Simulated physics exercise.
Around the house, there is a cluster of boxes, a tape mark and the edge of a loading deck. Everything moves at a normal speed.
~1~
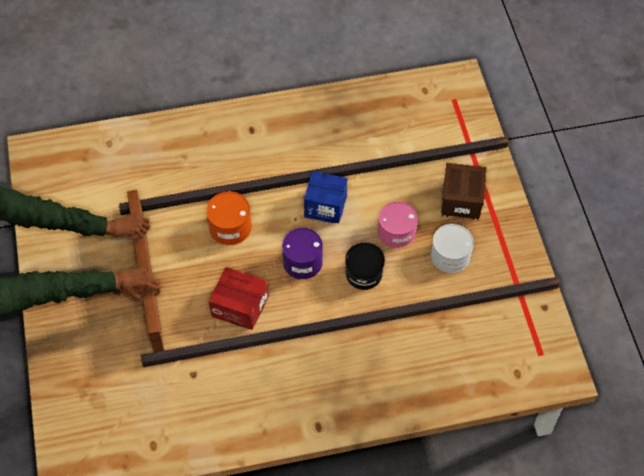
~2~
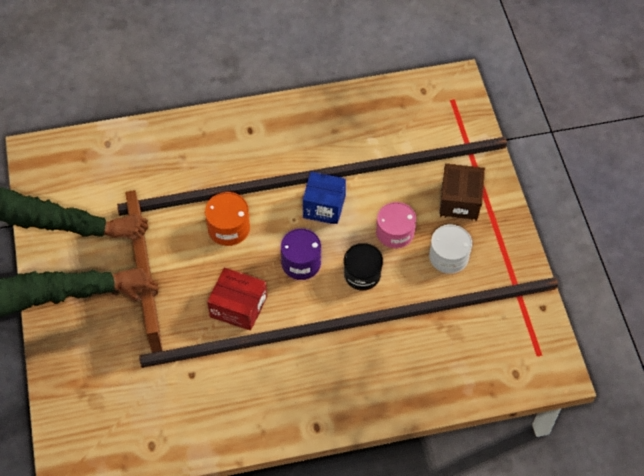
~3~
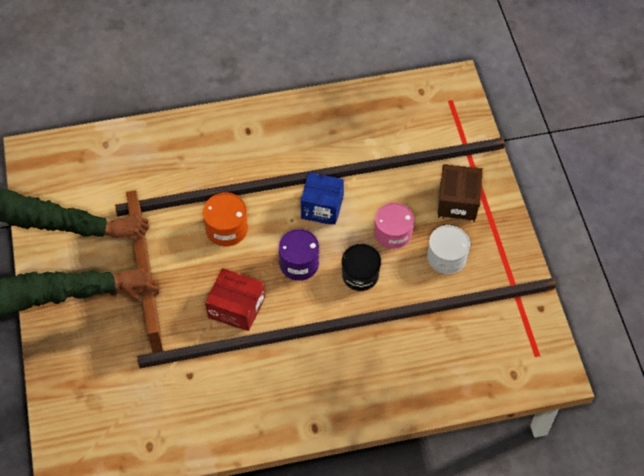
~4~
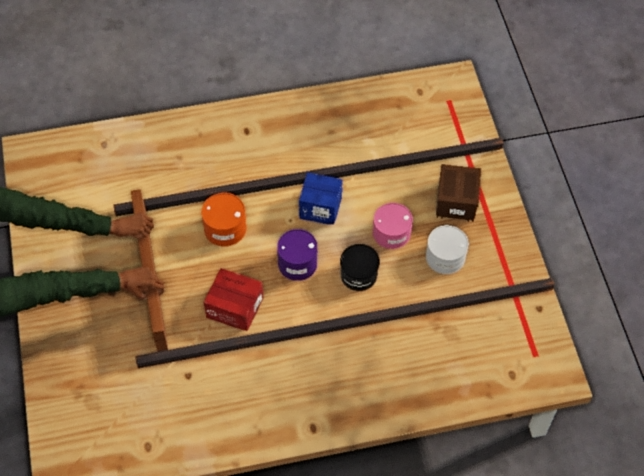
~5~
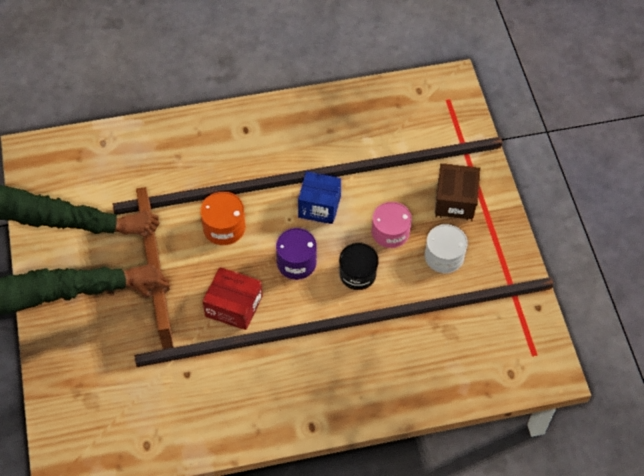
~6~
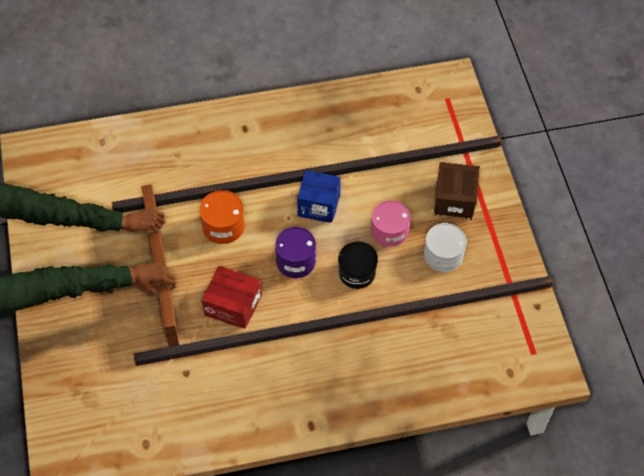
Two hands slide a wooden bar slightly right toward colorful boxes and canisters, which stay still.
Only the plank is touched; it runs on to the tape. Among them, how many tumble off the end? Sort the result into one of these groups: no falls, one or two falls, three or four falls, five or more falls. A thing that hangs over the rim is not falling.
Five or more falls.
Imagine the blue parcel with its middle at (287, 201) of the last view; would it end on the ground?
Set there, the object goes off the end.
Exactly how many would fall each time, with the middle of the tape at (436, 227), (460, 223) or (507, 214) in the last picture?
The counts come to 2, then 2, then 7.
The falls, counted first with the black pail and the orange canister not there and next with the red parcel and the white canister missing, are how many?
That gives 3 for the first pair taken away and 3 for the second.
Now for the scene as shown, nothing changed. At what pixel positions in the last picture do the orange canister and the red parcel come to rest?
Final positions: Near (499, 175); near (523, 243).
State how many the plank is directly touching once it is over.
Tally at the end: 3.
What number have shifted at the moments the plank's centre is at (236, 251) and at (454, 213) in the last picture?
2 at one spot and 8 at the other.
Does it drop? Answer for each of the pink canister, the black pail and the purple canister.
At the finish the pink canister is missing, the black pail is missing and the purple canister is still there.
A little later, none off yet; brown tote at rest near (456, 191); white canister at rest near (445, 248); pink canister at rest near (391, 224).
Next, none off yet; brown tote shifted a little near (468, 186); white canister shifted about its own width near (487, 239); pink canister shifted about its own width near (432, 213).
When it is over, the number that fall off is five or more; down, blue parcel, black pail, pink canister, white canister and brown tote.
